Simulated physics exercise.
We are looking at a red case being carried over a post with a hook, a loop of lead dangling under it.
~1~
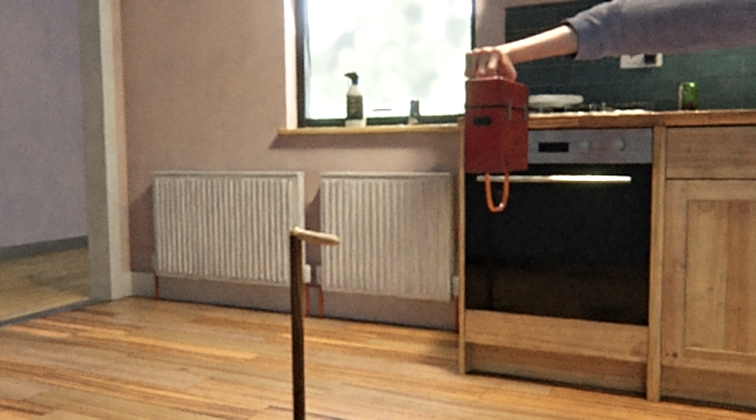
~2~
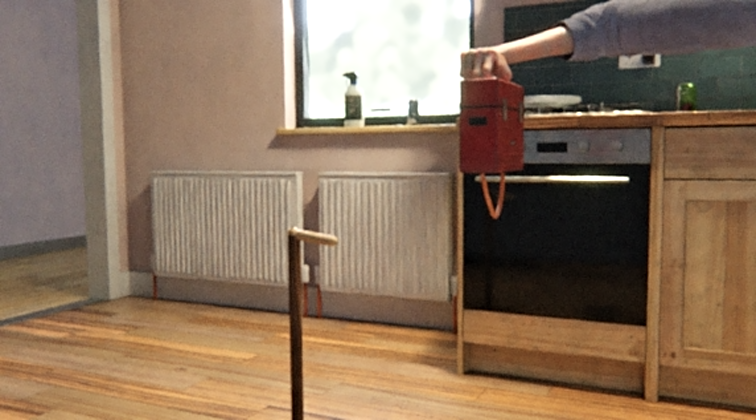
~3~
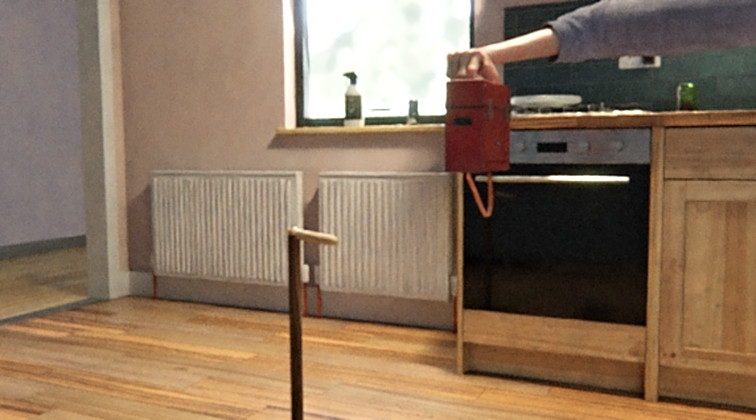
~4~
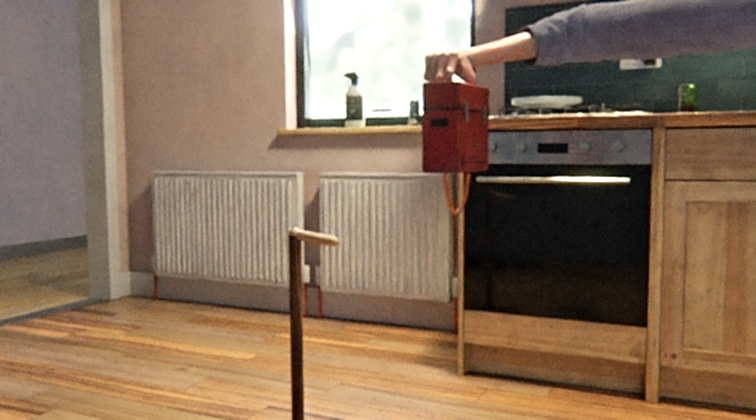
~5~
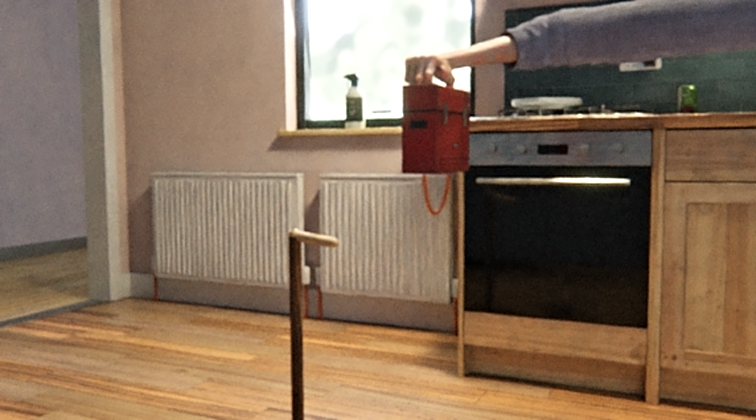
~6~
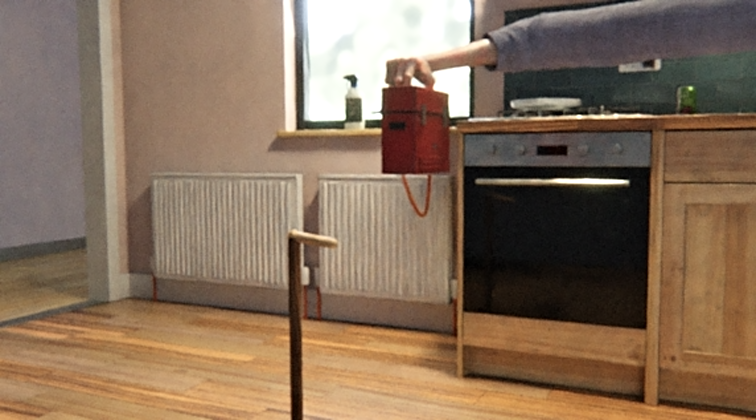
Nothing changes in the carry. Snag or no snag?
The red case passes clear.
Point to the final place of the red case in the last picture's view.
Near (184, 136).
Then, 1.00 s past the final frame, case over the post near (306, 134).
Then, 1.94 s past the final frame, case past the post near (215, 135).
When it is over, case past the post near (184, 136). The red case goes by freely.
